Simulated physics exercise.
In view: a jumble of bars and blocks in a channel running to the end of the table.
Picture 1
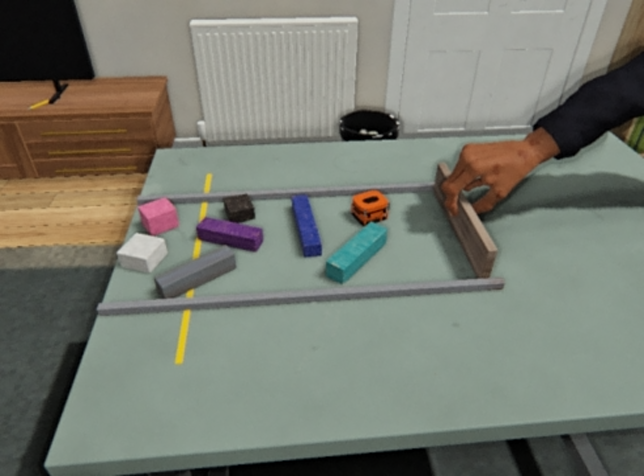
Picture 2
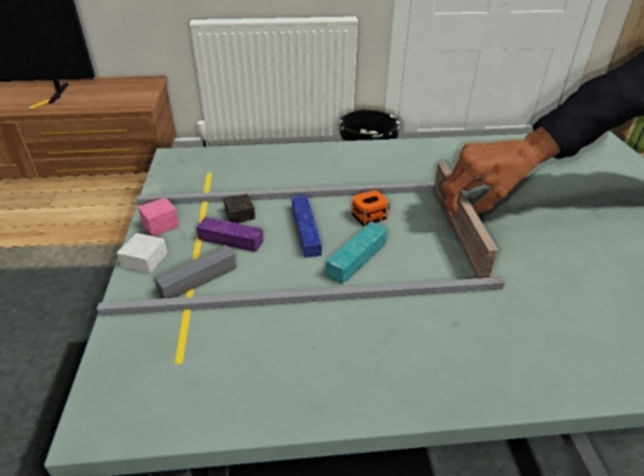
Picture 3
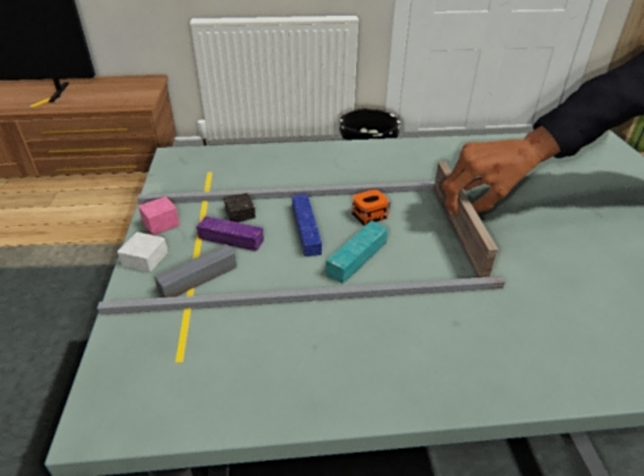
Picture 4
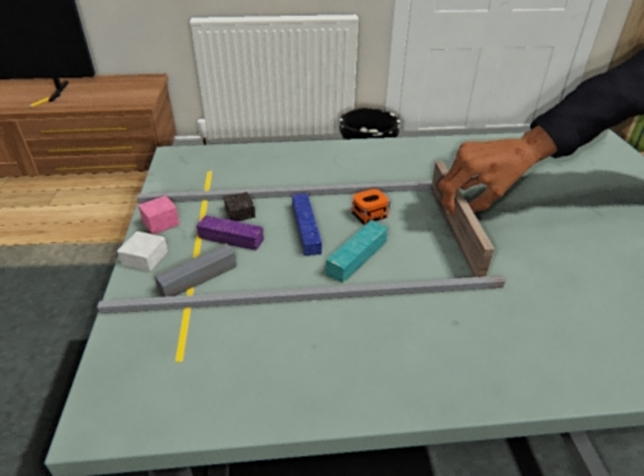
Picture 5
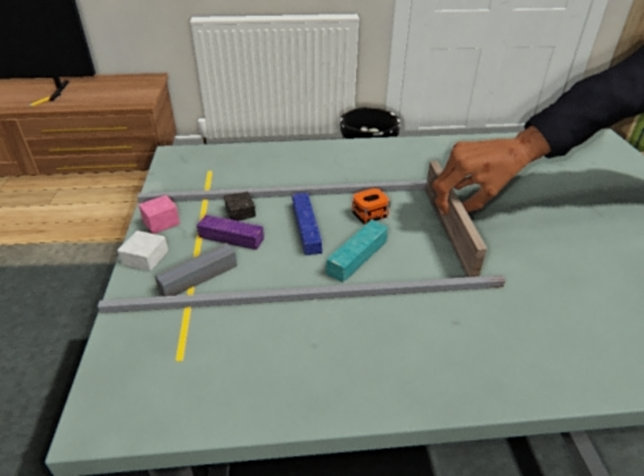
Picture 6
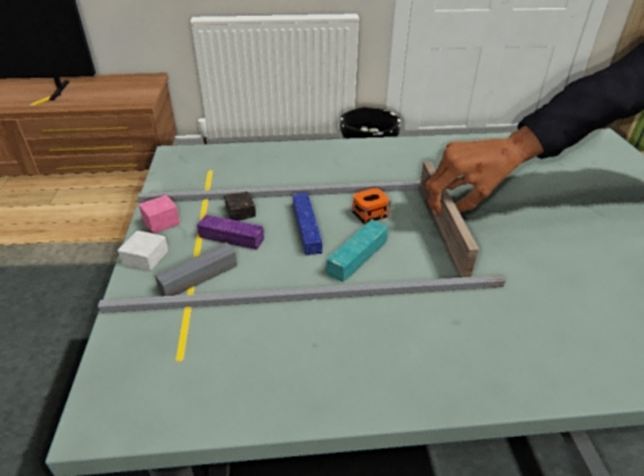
A wooden board, gripped by a hand, stayed nearly still at first, then slid slightly left between two grey rails, while the scattered coloured blocks, bars and orange object on the table stayed put.
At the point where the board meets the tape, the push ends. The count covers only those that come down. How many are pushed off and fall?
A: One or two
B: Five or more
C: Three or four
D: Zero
The answer is A.
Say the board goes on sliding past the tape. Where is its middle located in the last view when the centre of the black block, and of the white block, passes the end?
Black block over the end: About (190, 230). White block over the end: About (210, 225).
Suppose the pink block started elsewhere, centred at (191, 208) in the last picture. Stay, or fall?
So the pink block slips away.
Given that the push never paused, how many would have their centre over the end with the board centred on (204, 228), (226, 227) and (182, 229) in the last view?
The counts are 2, 0 and 4, in that order.
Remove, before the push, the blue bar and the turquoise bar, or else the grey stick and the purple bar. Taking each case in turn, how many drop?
The counts would be 0 and 1.
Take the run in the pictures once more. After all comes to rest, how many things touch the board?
In total, 2.
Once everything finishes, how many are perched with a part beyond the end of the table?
It would come to 3.
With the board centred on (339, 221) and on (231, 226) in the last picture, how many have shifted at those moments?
Tally: First 3; then 8.
Soon after, none off yet; white block at rest near (144, 251); pink block at rest near (160, 214); grey stick at rest near (198, 270).
At rest, the number that fall off is one or two; fallen, pink block and white block.
